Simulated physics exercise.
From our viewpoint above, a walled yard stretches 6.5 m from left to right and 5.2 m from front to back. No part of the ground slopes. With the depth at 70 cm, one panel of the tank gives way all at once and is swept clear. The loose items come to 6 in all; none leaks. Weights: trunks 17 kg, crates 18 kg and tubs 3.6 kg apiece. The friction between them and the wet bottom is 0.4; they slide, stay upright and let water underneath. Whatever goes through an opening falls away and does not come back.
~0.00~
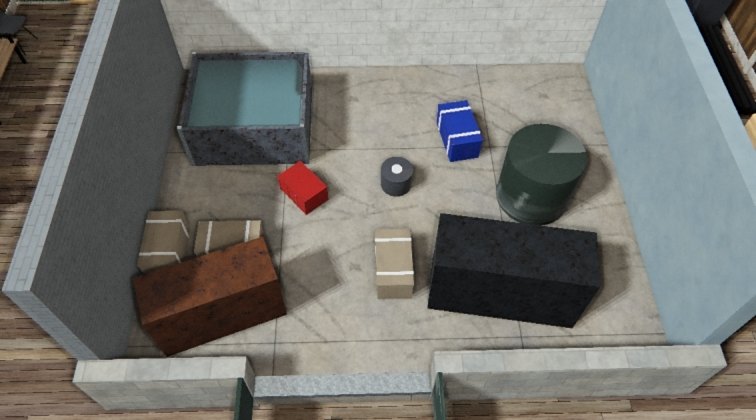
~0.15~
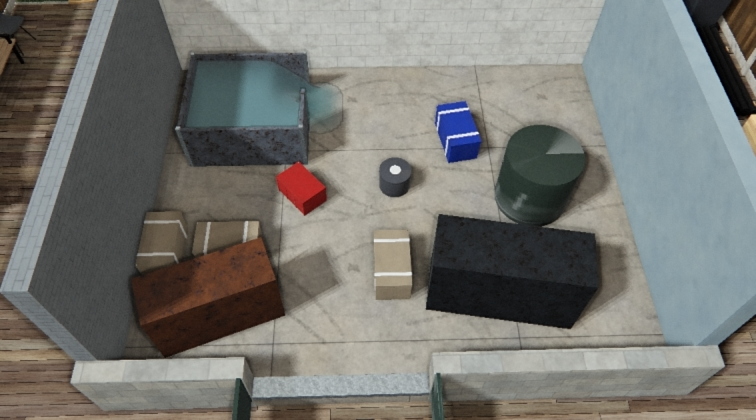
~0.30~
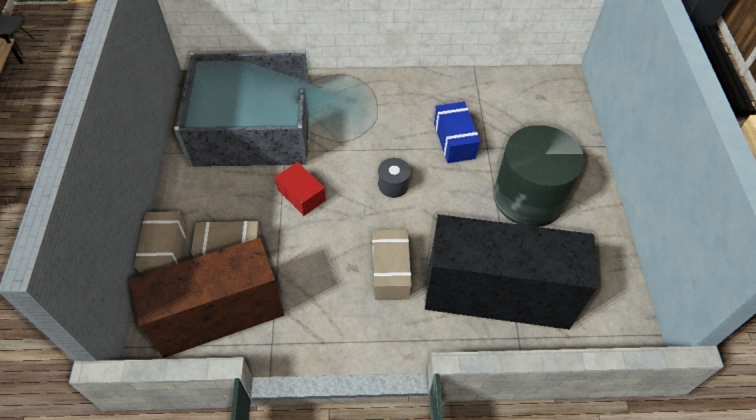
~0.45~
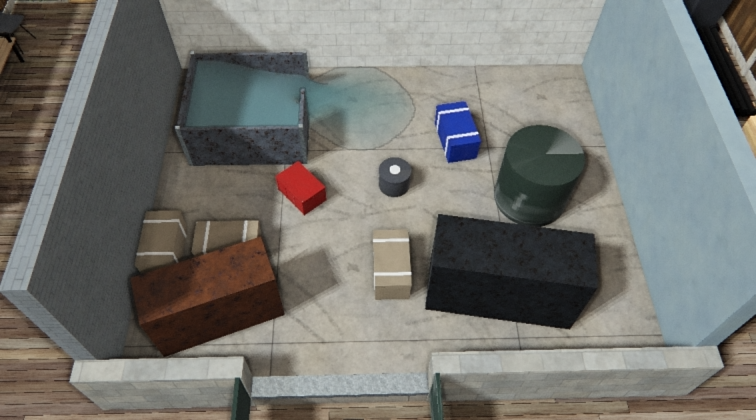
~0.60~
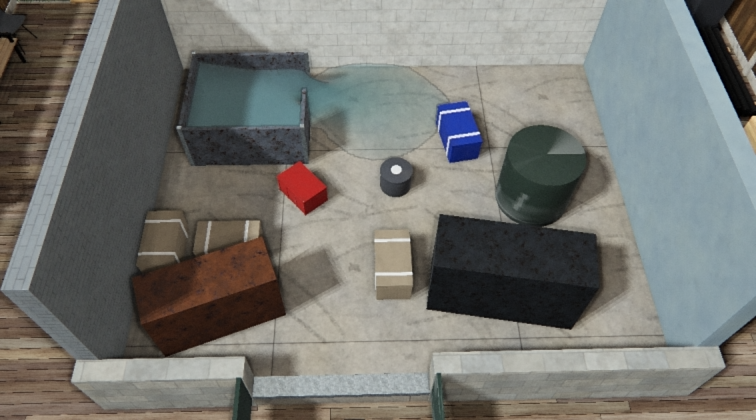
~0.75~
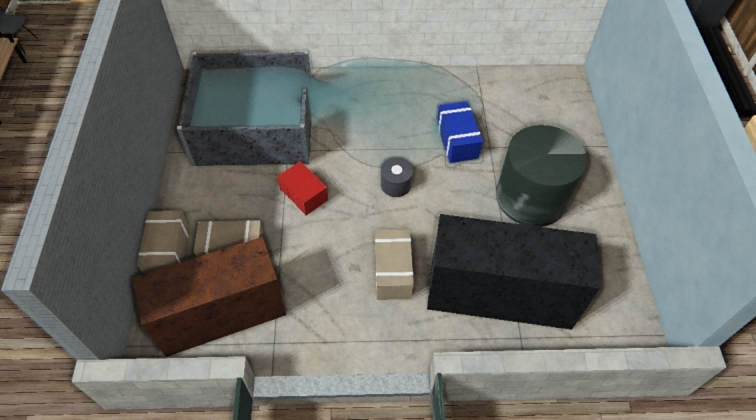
Walled yard with scattered crates and blocks, water pouring from a tank's right side and spreading across the floor around a blue trunk.
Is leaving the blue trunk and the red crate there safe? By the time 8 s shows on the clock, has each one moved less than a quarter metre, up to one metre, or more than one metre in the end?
Outcome: The blue trunk goes a great distance, the red crate never really leaves its spot.
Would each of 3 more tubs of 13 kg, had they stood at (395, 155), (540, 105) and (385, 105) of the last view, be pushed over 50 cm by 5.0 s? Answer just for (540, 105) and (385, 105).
In the order asked: Clear of the mark; clear of the mark.
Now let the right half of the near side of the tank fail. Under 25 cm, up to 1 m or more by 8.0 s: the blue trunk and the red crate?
The blue trunk would remain almost still and the red crate would be washed far off.
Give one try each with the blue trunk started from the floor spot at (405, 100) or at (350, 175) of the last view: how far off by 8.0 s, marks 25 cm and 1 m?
From the first place it goes well off; from the second it is barely disturbed.
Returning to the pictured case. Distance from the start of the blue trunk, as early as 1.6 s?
100 cm, give or take.
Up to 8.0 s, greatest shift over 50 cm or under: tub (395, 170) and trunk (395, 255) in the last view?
Taking them in order: Exceeded and fell shy.
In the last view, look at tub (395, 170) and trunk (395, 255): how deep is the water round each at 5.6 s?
Around 2 cm and 1 cm.
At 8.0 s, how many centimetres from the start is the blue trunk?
Roughly 200 cm.
After 1.6 s the blue trunk is near (526, 131), 0.9 m from its start, aground; the red crate is near (302, 182), 0.0 m from its start, aground; 0 of 6 are out; 0 afloat.
After 3.6 s the blue trunk is near (597, 153), 1.9 m from its start, afloat; the red crate is near (302, 182), 0.0 m from its start, aground; 0 of 6 are out; 1 afloat.
After 5.6 s the blue trunk is near (596, 155), 1.9 m from its start, afloat; the red crate is near (302, 182), 0.0 m from its start, aground; 0 of 6 are out; 1 afloat.
After 8.0 s the blue trunk is near (596, 156), 1.9 m from its start, afloat; the red crate is near (302, 182), 0.0 m from its start, aground; 0 of 6 are out; 2 afloat.
